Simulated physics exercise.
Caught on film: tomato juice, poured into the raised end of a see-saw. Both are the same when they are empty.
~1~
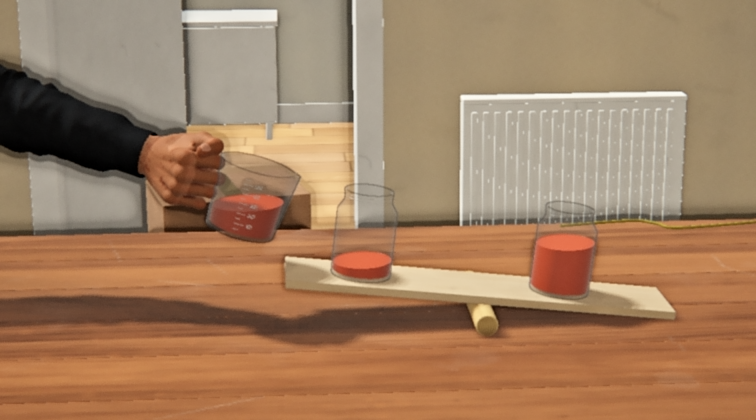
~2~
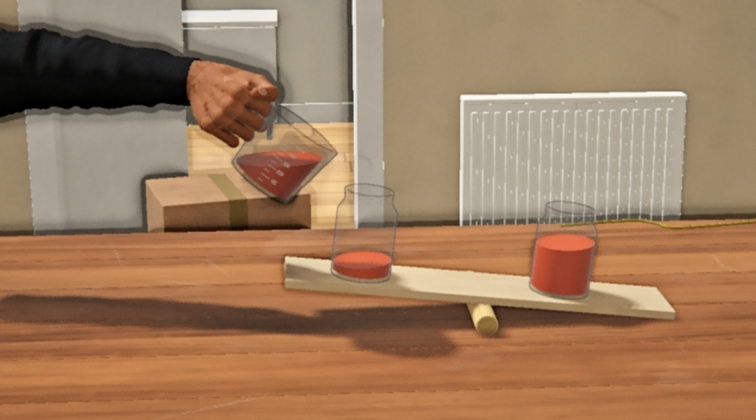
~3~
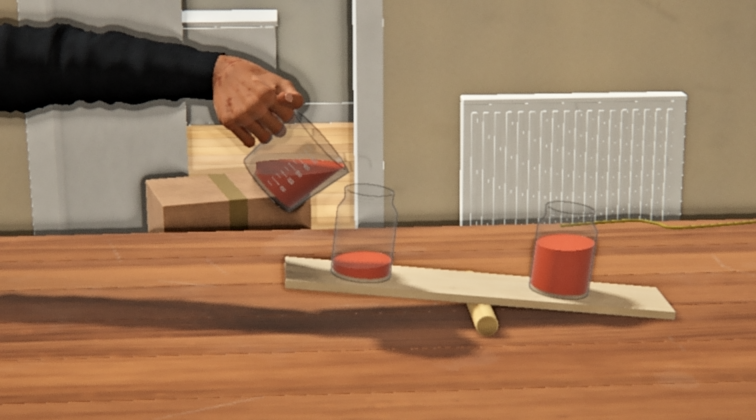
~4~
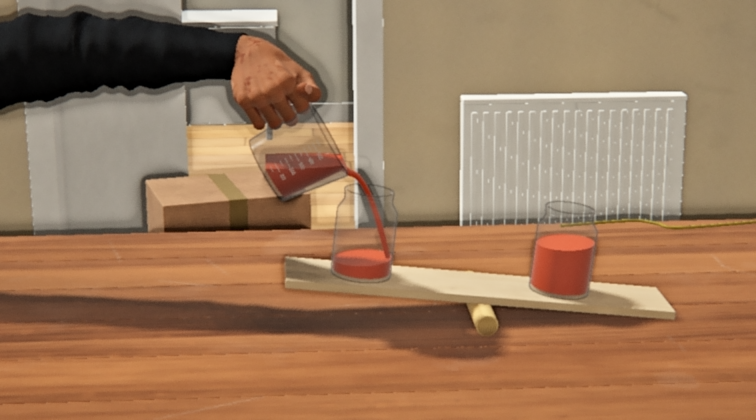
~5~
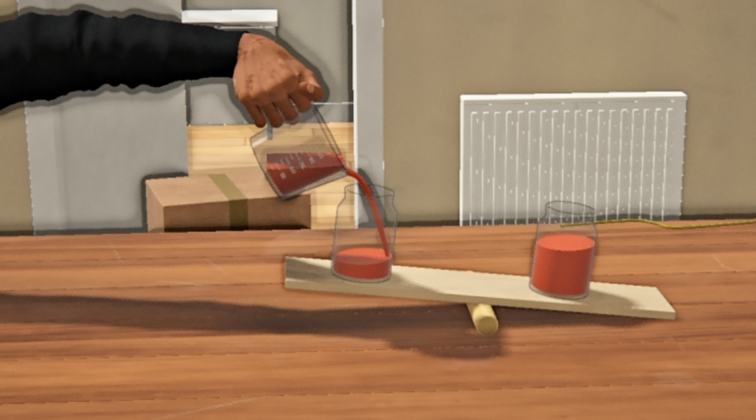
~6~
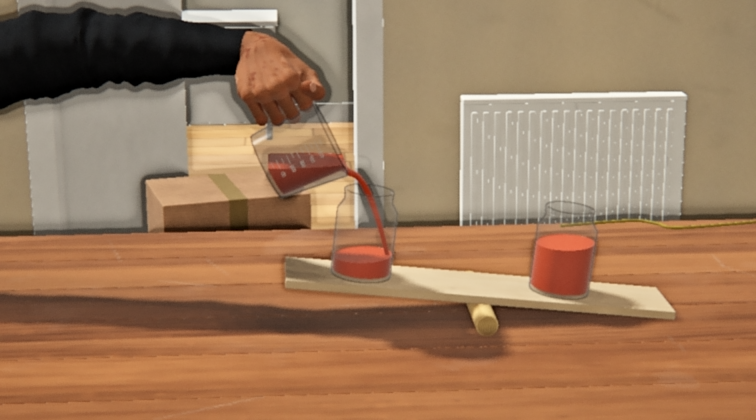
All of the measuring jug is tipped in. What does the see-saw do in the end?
The see-saw flips to the other side.
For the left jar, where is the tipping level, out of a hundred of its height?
My estimate is near 25 percent.
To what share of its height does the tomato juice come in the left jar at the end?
About 50%.
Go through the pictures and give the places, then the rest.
The measuring jug is picked up; measuring jug (249, 195) about a third full; left jar (365, 230) nearly empty, raised; right jar (565, 247) about half full, on the low side, in the first picture.
The measuring jug leans over the left jar; rolling pin (486, 324); left jar nearly empty, surface at (362, 261), in the second picture.
The measuring jug leans over the left jar; measuring jug (295, 161) tipped 50° with all of its load; left jar (365, 230) nearly empty, in the third picture.
The tomato juice is flowing; rolling pin (486, 324); left jar nearly empty, surface at (363, 258); right jar about half full, surface at (566, 243), in the fourth picture.
The tomato juice is flowing; measuring jug (300, 151) tipped 65° with nearly all of its load; left jar (365, 230) nearly empty, in the fifth picture.
The tomato juice is flowing; rolling pin (486, 324); left jar about a quarter full, surface at (363, 255); right jar about half full, surface at (566, 243), in the sixth picture.
Next, the left jar is about a third full; the shelf board has swung over, and that end is down.
After that, the left jar is about half full; the shelf board has swung over, and that end is down.
Finally, the left jar is about half full; the shelf board has swung over, and that end is down.
